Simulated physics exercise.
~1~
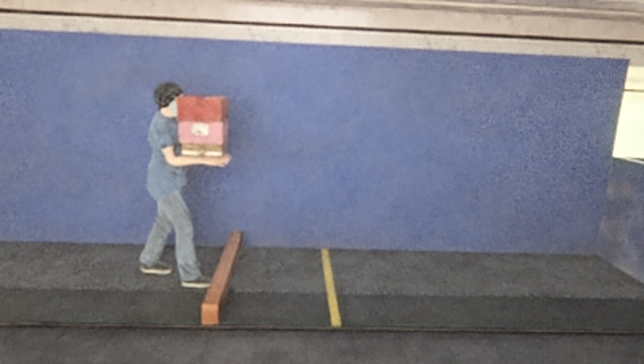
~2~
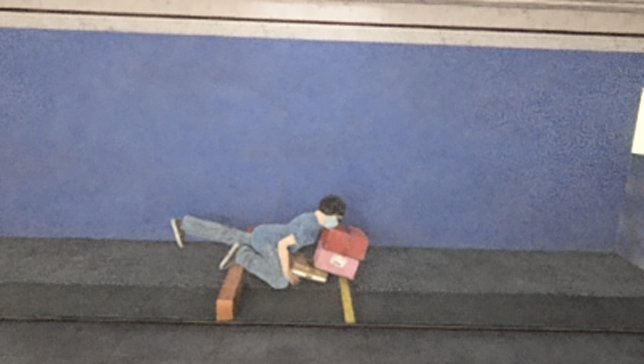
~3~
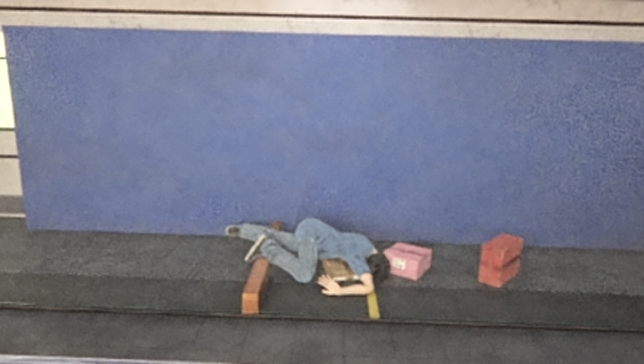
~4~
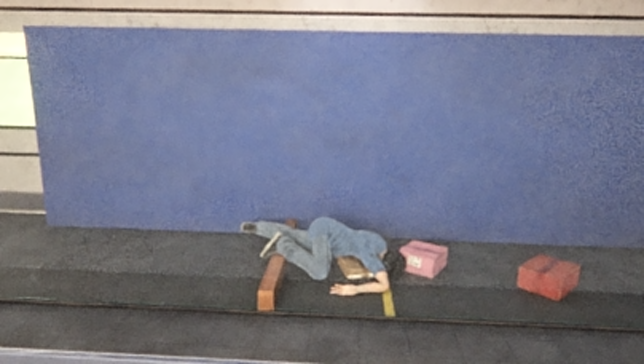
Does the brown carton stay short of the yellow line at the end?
Yes, the brown carton comes to rest by the fallen person's head, short of the yellow line.
